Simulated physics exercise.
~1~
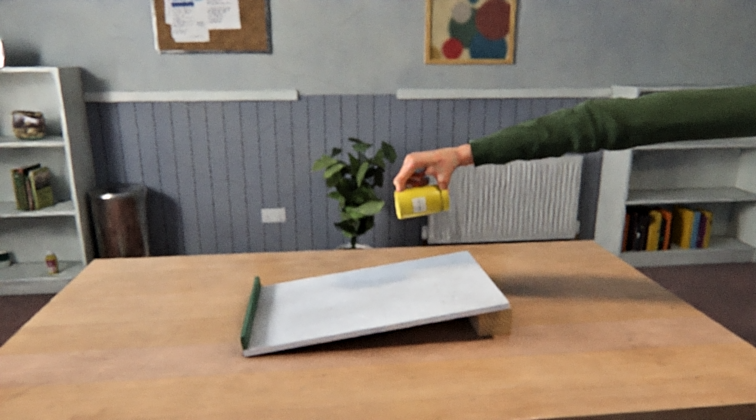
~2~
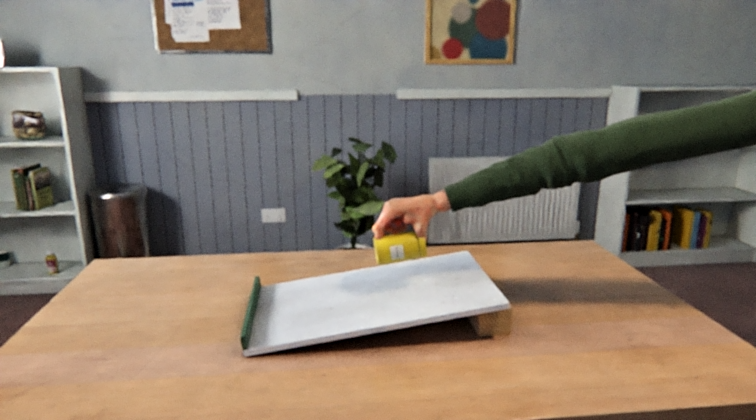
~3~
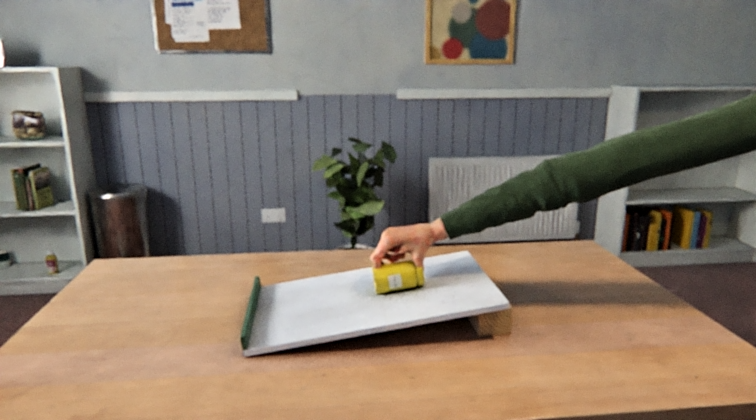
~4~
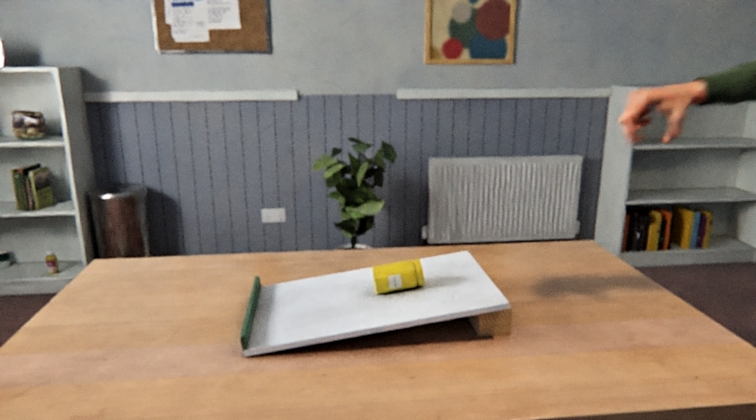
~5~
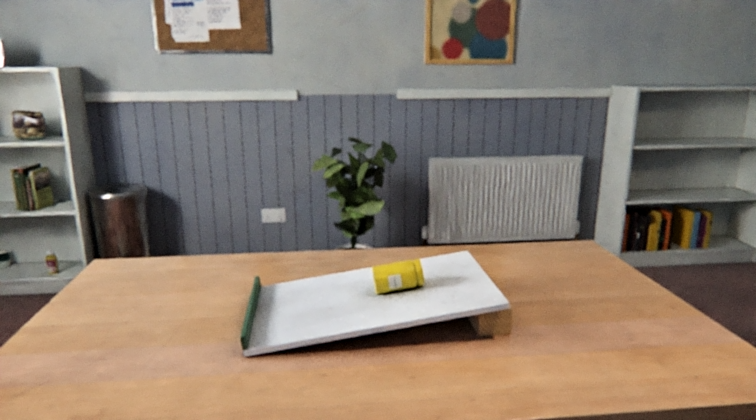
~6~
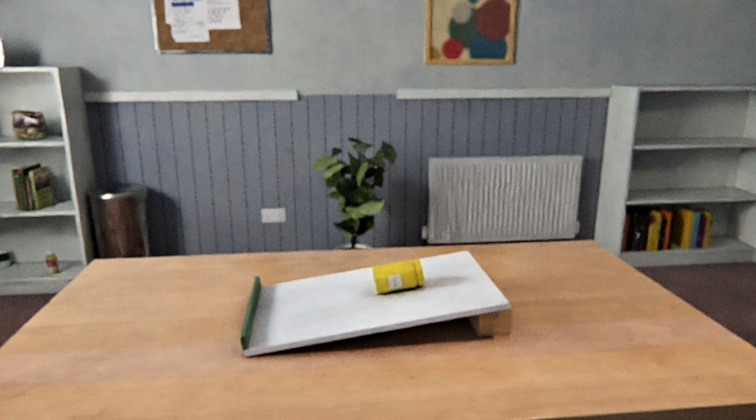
In a room with bookshelves, a hand lays a yellow jar sideways on a sloping white board and withdraws, leaving it still.
